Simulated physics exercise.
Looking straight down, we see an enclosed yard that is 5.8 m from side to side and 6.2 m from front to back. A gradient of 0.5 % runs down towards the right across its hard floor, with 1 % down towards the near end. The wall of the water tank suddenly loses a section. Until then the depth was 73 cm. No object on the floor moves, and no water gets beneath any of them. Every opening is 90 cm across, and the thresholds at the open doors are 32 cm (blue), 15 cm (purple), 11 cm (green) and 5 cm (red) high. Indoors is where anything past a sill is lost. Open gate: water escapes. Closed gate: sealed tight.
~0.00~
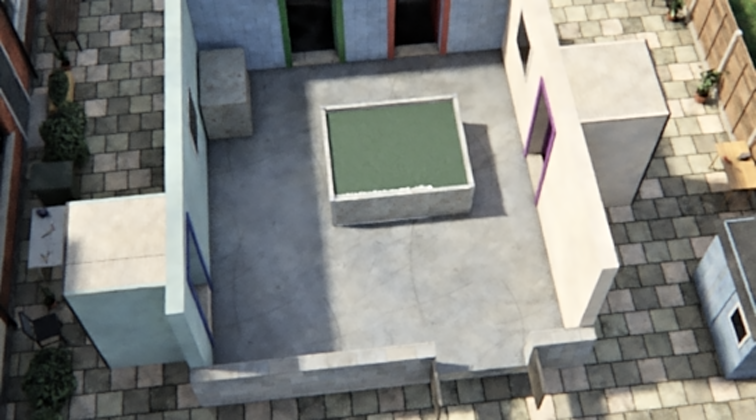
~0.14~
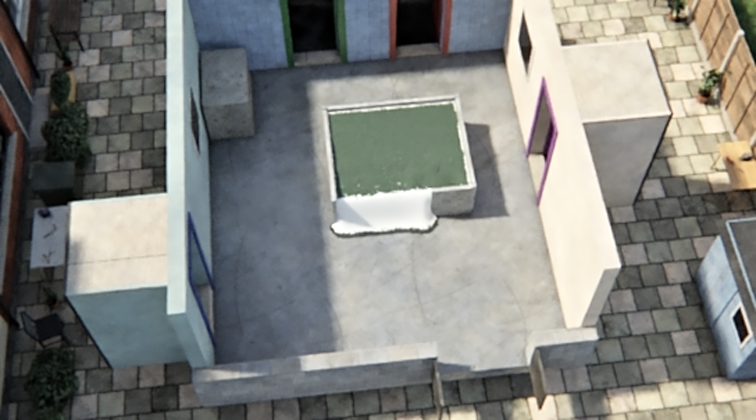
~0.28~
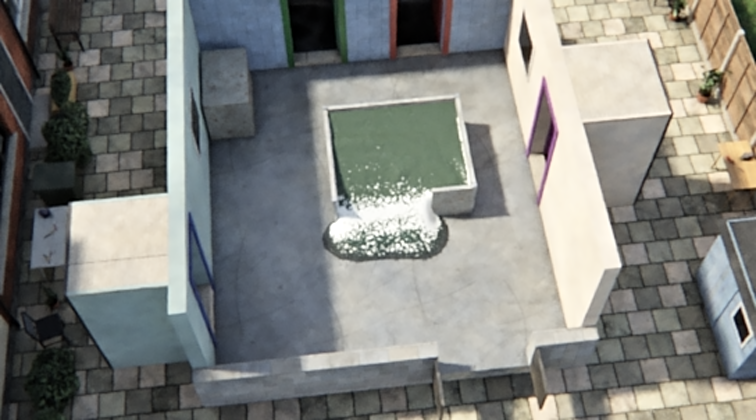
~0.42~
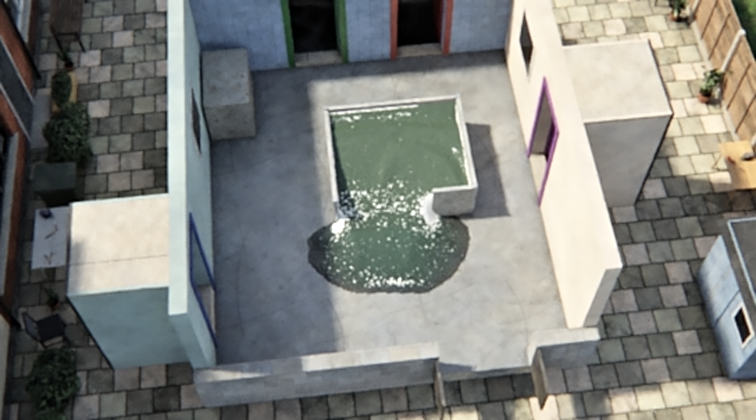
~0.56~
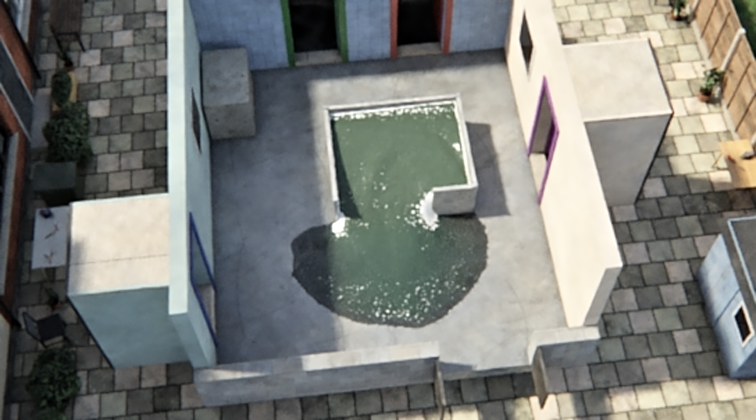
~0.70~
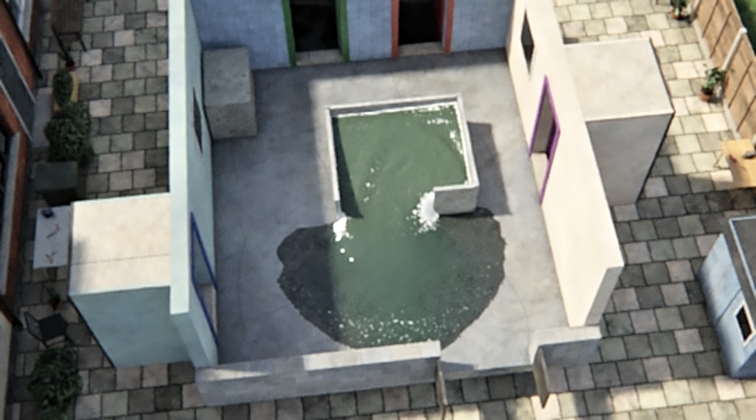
Green water bursting through the near wall of a raised tank and spreading in a widening pool across a grey walled yard.
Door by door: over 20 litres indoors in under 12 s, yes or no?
Blue door: No, purple door: No, green door: No, red door: No.
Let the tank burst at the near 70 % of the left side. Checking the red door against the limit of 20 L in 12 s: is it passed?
Then: Red beyond it.
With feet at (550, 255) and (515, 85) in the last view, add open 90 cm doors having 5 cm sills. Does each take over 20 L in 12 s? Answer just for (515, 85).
There: Over.
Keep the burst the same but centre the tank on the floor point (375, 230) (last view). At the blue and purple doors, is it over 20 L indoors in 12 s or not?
Relative to the limit, blue is within it and purple is within it.
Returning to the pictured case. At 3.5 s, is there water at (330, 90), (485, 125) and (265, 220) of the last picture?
Well, the first is untouched by it, the next untouched by it, the last drenched.
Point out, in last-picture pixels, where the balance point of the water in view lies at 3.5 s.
Pixel position near (358, 265).
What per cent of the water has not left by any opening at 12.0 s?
68 %.
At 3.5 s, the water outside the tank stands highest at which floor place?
Look around (242, 380).
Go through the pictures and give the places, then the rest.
In the first picture, the water tank at (396, 149) is whole and still, 73 cm deep.
In the second picture, water pours out at (384, 211) and has run 0.9 m, to (434, 223); typically 6 cm deep outside, 73 cm at the water tank's back.
In the third picture, water pours out at (384, 212) and has run 1.1 m, to (438, 247); typically 11 cm deep outside, 73 cm at the water tank's back.
In the fourth picture, water pours out at (385, 213) and has run 1.5 m, to (440, 279); typically 10 cm deep outside, 68 cm at the water tank's back.
In the fifth picture, the front is at (429, 319), 2.0 m from the gap at (385, 212); 4.8 m2 of floor is under water; 61 cm left at the back of the water tank.
In the sixth picture, water pours out at (386, 212) and has run 2.6 m, to a hidden place; typically 6 cm deep outside, 64 cm at the water tank's back.
After 1.4 s water covers 35 % of the floor and is deepest (46 cm) near (387, 354); blue door not reached, purple door not reached, green door not reached, red door not reached.
After 2.2 s water covers 40 % of the floor and is deepest (58 cm) near (219, 383); blue door 17 cm at the sill, 0 L in, purple door not reached, green door not reached, red door not reached.
After 3.5 s water covers 55 % of the floor and is deepest (30 cm) near (242, 380); blue door 22 cm at the sill, 0 L in, purple door not reached, green door not reached, red door not reached.
After 7.0 s water covers 95 % of the floor and is deepest (14 cm) near (554, 347); blue door 10 cm at the sill, 0 L in, purple door 2 cm at the sill, 0 L in, green door 11 cm at the sill, 4 L in, red door 4 cm at the sill, 0 L in.
After 12.0 s water covers 95 % of the floor and is deepest (11 cm) near (533, 249); blue door 5 cm at the sill, 0 L in, purple door 9 cm at the sill, 0 L in, green door 4 cm at the sill, 5 L in, red door 7 cm at the sill, 4 L in.
